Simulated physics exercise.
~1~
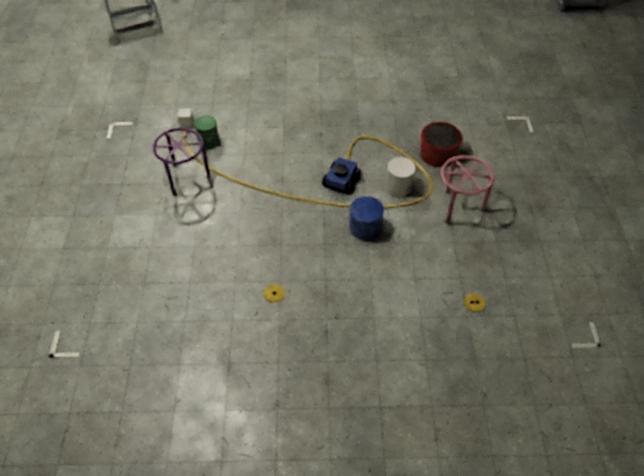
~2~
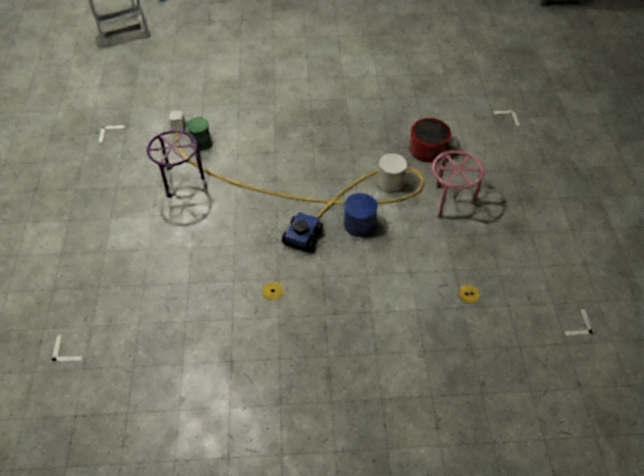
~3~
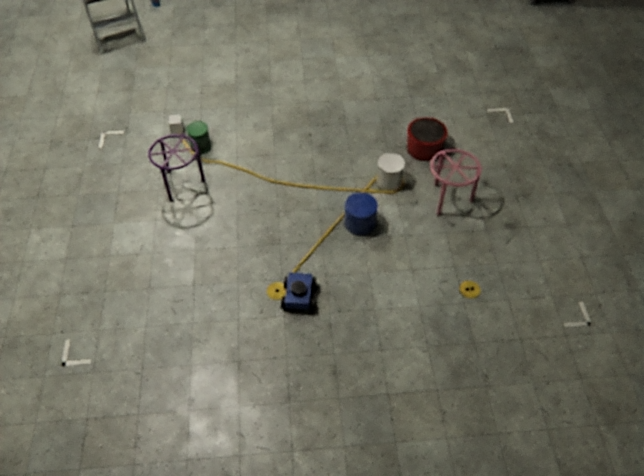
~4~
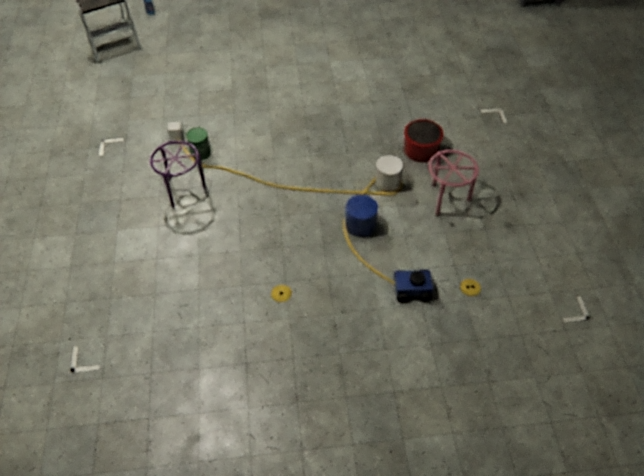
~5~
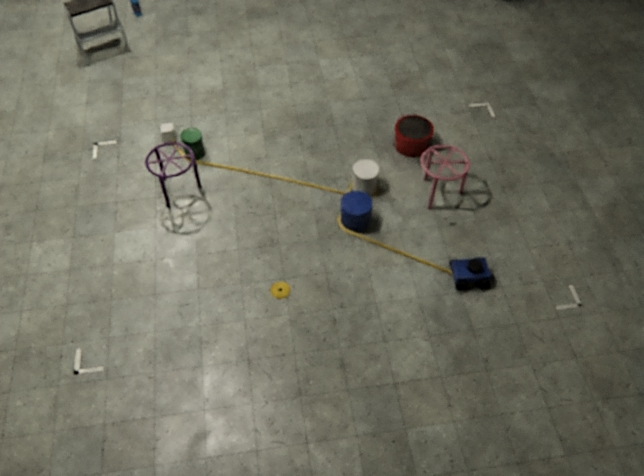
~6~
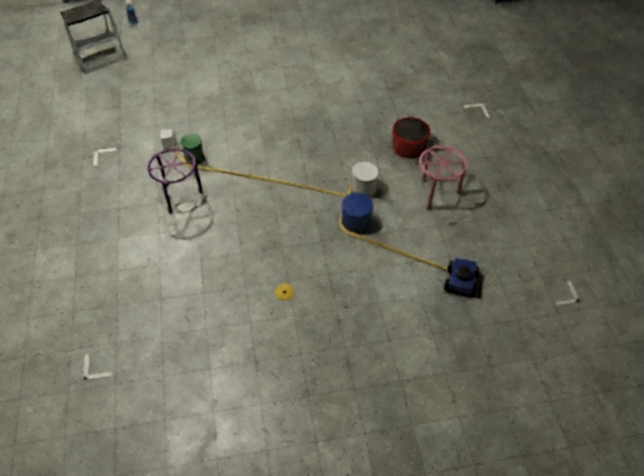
The video shows a small blue cart trailing a yellow lead among bins and stools on a tiled floor, driving down to one yellow mark, then right to another as the lead tightens around the blue tub and the white bin shifts slightly left, before the cart stops.
